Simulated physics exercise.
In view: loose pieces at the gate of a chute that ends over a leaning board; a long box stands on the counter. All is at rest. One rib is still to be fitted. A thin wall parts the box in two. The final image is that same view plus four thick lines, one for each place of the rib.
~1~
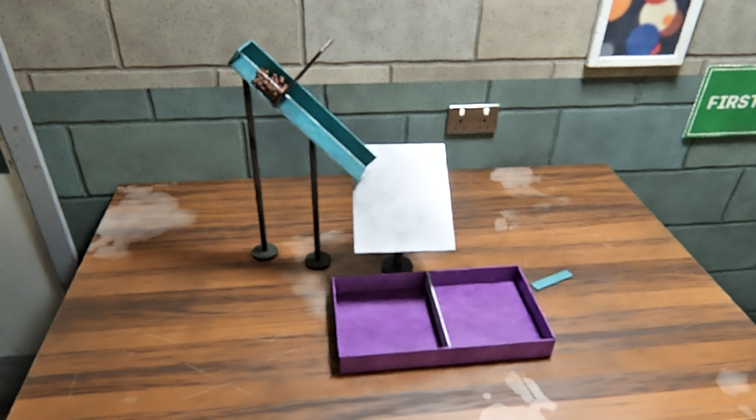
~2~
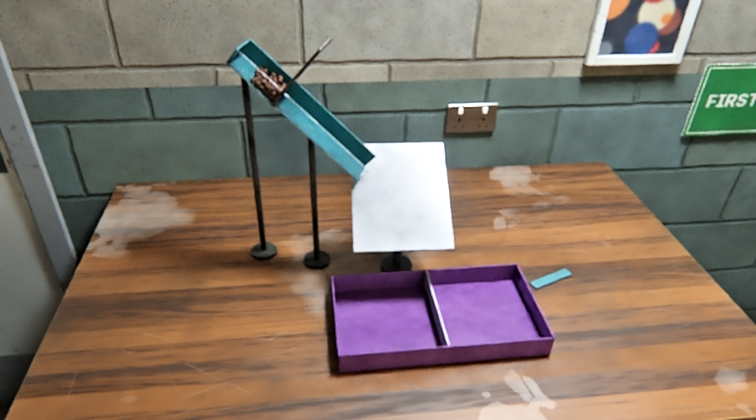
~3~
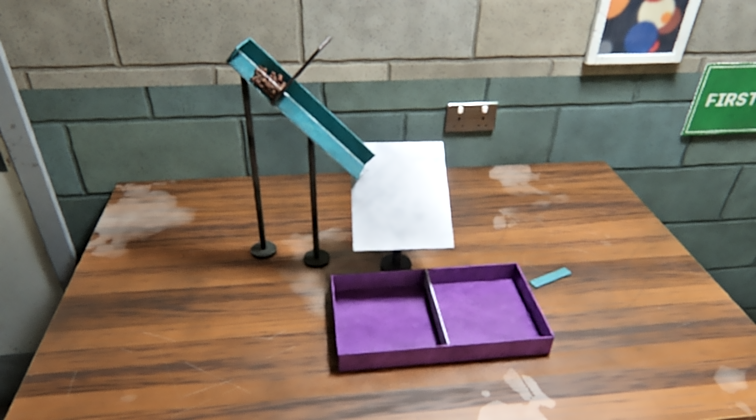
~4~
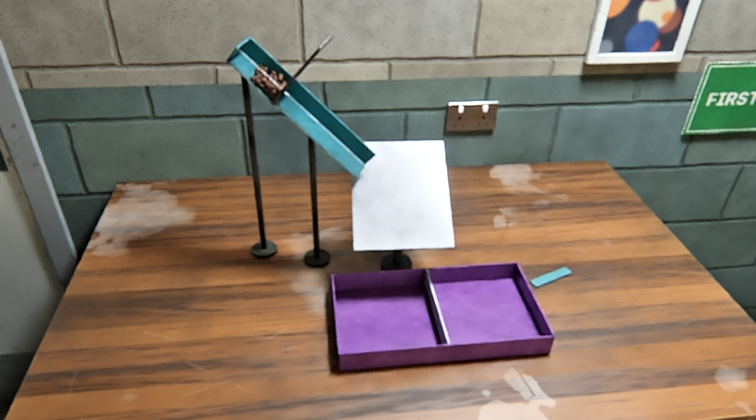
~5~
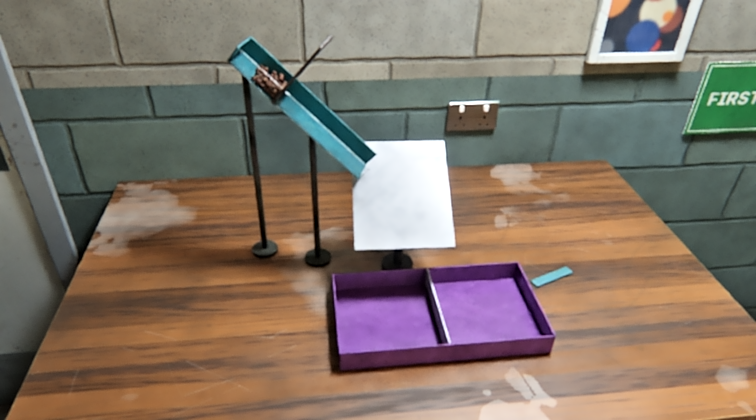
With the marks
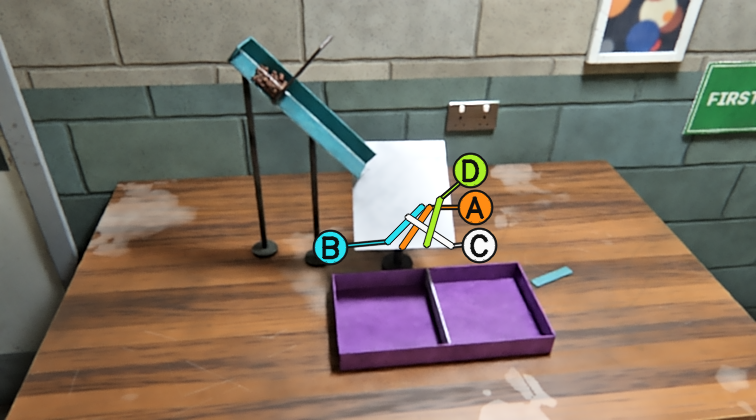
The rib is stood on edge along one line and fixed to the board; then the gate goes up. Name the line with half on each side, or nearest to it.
Best: C.
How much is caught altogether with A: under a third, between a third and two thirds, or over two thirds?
Line A gives over two thirds.
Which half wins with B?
The left half.
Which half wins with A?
Left.
On the marked copy, line A from (429, 207) to (402, 246); line B from (421, 207) to (387, 241); line C from (408, 217) to (451, 246); line D from (439, 199) to (426, 244).
Choosing A, of what is caught, nearly all in the left half, a stray few in the right.
Choosing B, of what is caught, most in the left half, about a quarter in the right.
Choosing C, of what is caught, about a third in the left half, about two thirds in the right.
Choosing D, of what is caught, nearly all in the left half, a small part in the right.
